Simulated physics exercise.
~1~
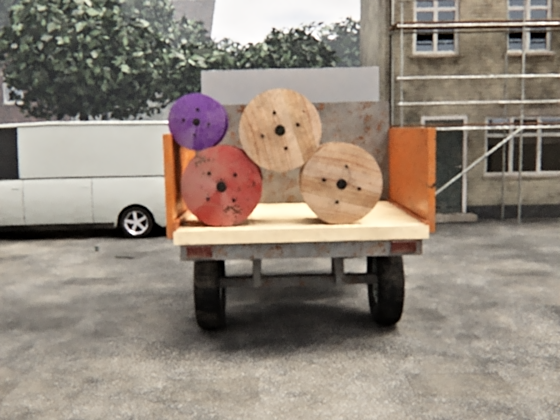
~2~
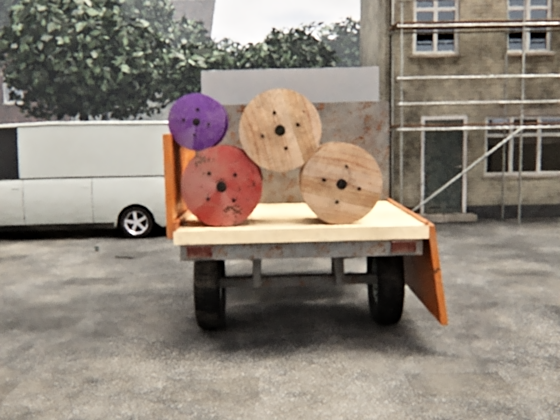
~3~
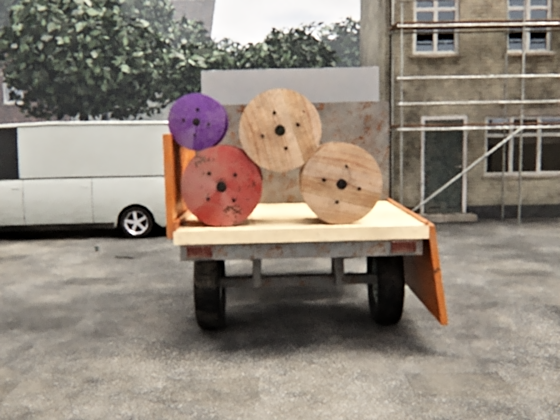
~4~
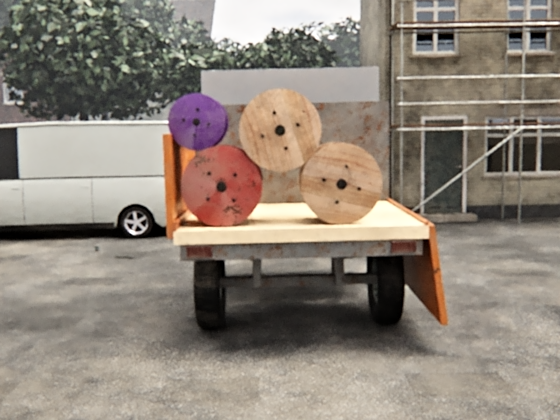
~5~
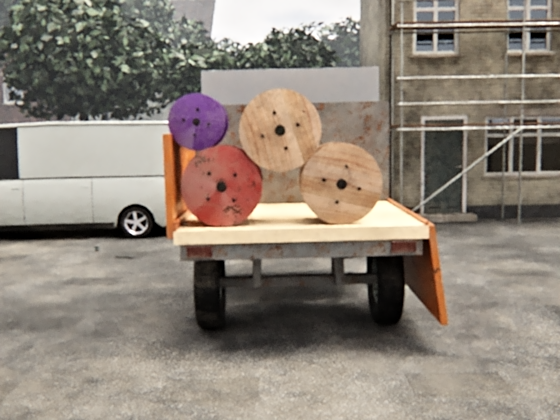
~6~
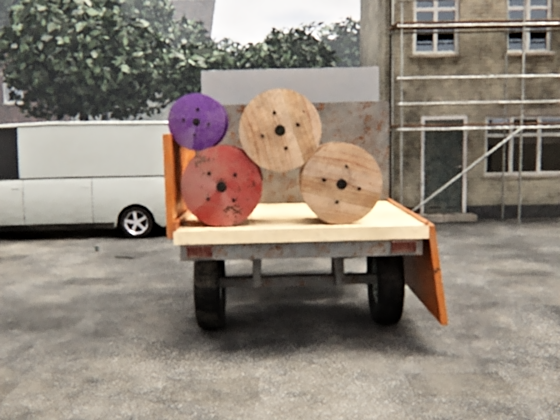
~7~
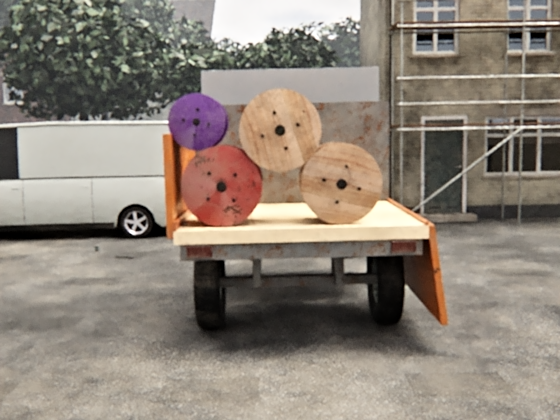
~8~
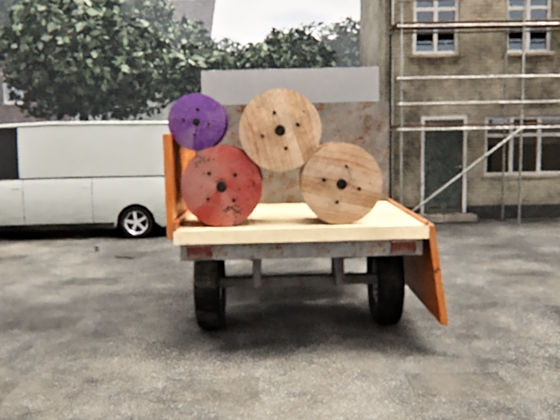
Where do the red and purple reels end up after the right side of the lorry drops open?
Both stay aboard the lorry, with the red reel still on the deck at the left and the purple one still perched above it against the left side.
